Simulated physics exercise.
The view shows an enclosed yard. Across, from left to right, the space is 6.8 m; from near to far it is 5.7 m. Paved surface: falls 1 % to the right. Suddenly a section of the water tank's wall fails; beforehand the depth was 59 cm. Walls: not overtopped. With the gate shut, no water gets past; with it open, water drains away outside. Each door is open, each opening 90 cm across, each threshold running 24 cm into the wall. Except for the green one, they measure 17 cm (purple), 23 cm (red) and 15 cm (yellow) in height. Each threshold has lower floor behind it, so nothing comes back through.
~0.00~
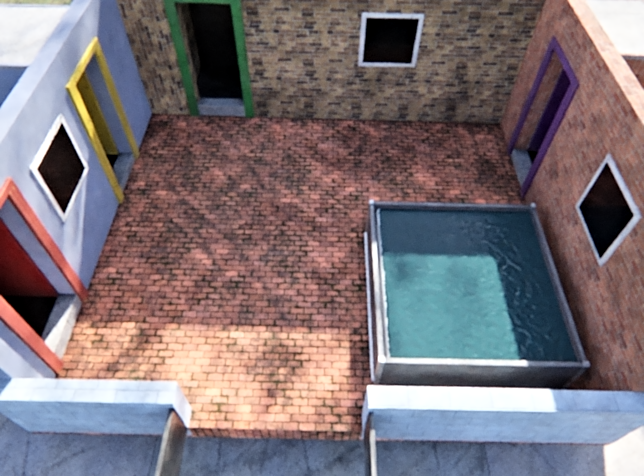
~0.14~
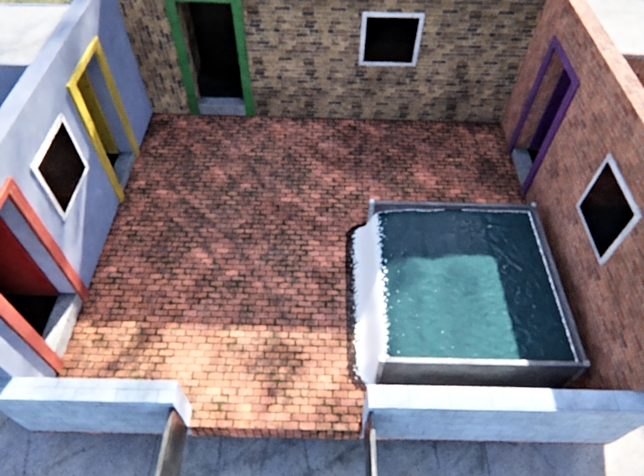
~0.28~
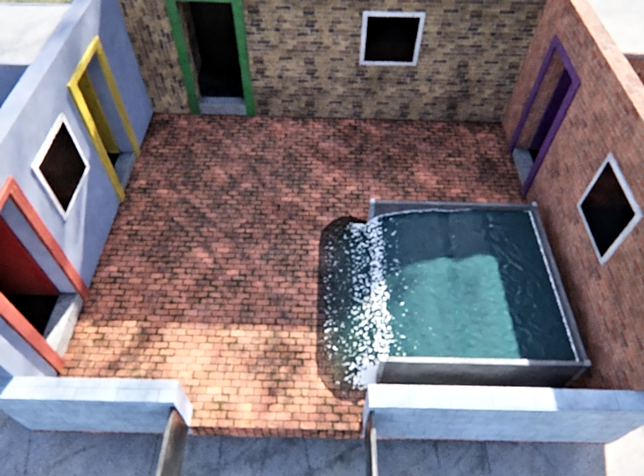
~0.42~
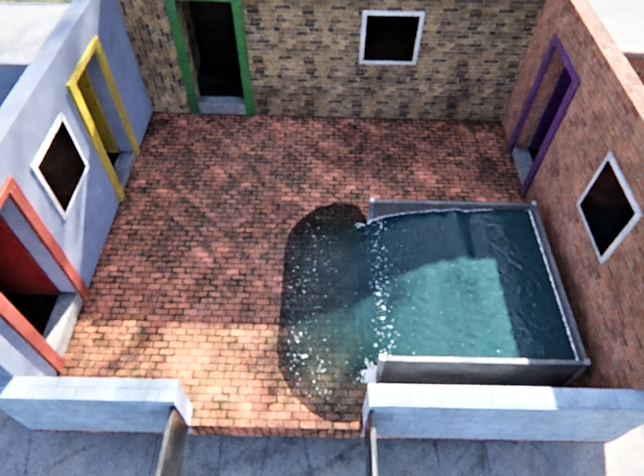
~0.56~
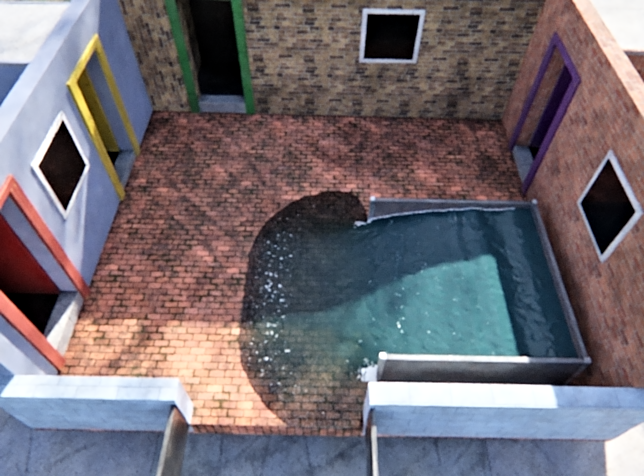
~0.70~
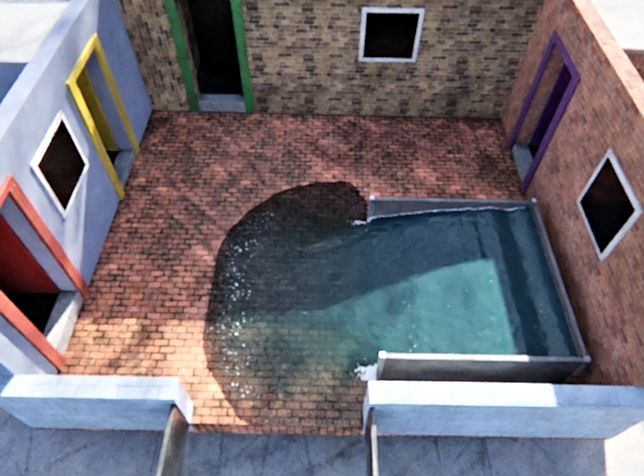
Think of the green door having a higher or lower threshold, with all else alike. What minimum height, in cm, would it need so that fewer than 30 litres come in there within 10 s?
About 13.5 cm.
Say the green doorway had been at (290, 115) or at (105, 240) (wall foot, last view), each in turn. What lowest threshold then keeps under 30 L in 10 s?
Around 8.0 and 20 cm respectively.
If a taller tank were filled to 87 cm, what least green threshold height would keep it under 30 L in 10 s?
21 cm.
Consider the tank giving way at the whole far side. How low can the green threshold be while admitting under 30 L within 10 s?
Some 8.0 cm.
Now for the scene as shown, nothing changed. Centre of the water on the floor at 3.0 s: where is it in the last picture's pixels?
(265, 274).
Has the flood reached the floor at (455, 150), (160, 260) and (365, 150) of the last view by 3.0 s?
One by one: Clear, drenched, clear.
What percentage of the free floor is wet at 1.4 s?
Wet: Close to 50 %.
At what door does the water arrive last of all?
Final door: Purple.
After 1.4 s water covers 50 % of the floor, deepest (25 cm) near (366, 340); it has not reached the green door.
After 3.0 s water covers 65 % of the floor, deepest (34 cm) near (122, 401); 7 cm at the green door, 0 litres in over its 23 cm threshold.
After 10.0 s water covers 95 % of the floor, deepest (18 cm) near (504, 147); 6 cm at the green door, 0 litres in over its 23 cm threshold.
At the green door as built, the water arrived by 2.7 s and peaked near 19 cm at 4.0 s.
With a threshold of 12.5 cm, 42 litres would have come in within the 10 s; with 16.5 cm, 9 litres. So under 30 litres takes about 13.5 cm.
